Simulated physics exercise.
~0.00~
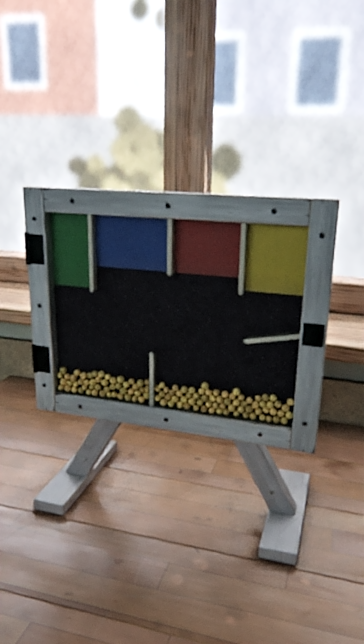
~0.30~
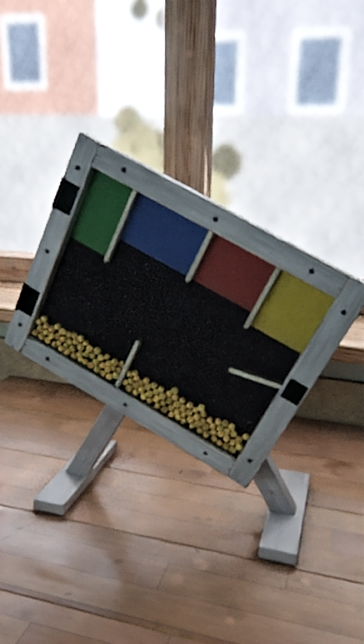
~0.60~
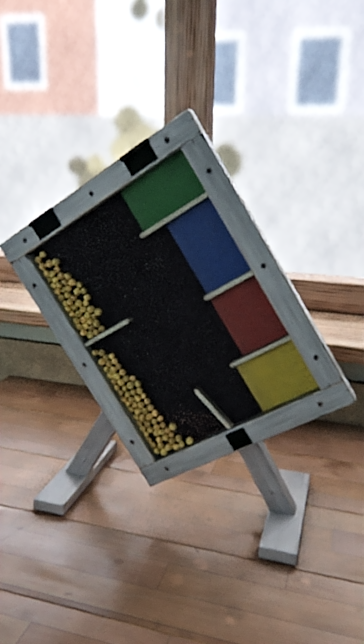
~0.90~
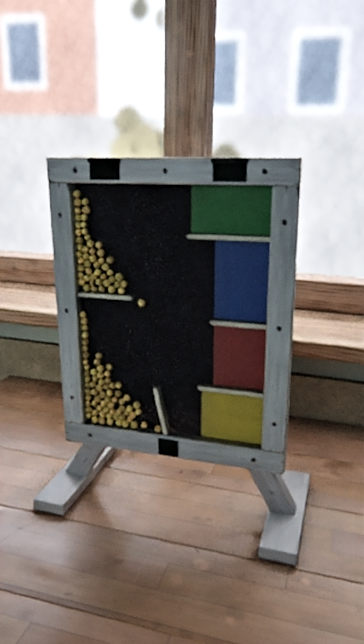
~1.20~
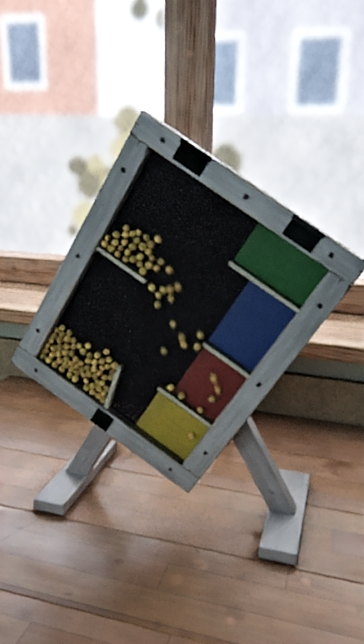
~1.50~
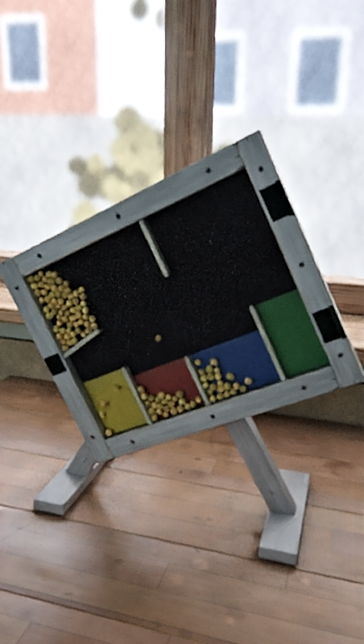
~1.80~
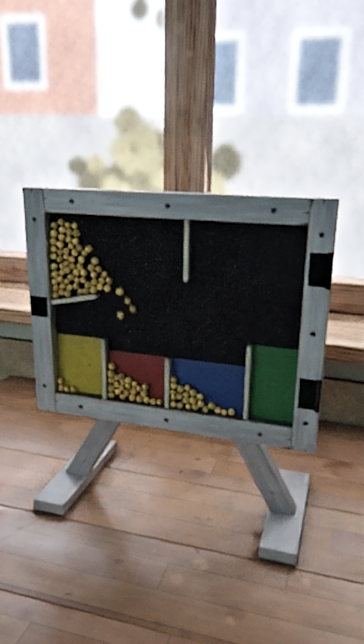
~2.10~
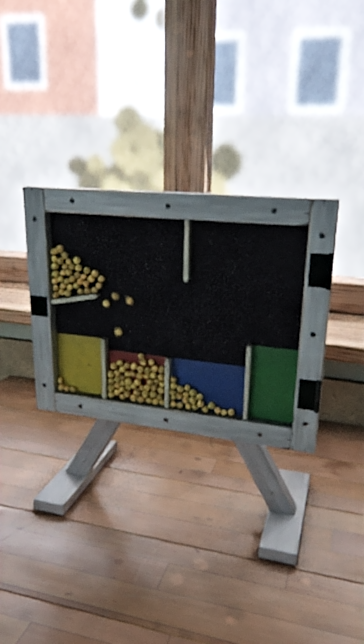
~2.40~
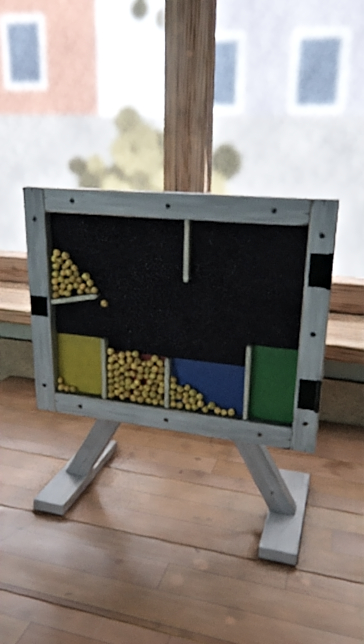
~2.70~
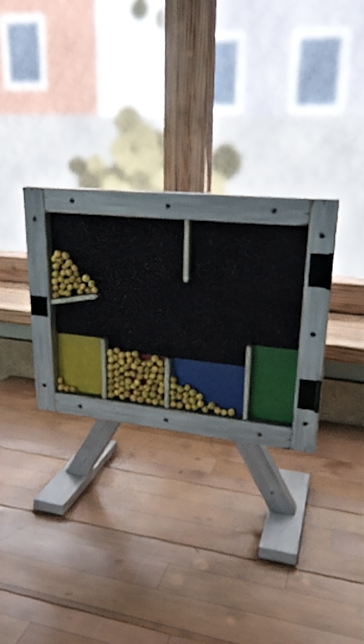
A white-framed case with a black interior turns counterclockwise on its stand, four coloured pockets along its top and yellow beads lying along the bottom. As it tips, the beads ride up at the left, held in two heaps by the side wall and short partitions. Past its side, the upper heap spills down to the right, scattering into the red and blue pockets. The case stops upside down, and more beads pour off a small ledge at left. At rest, red is fullest, blue holds some, yellow few, green none, and a small heap stays on the ledge.
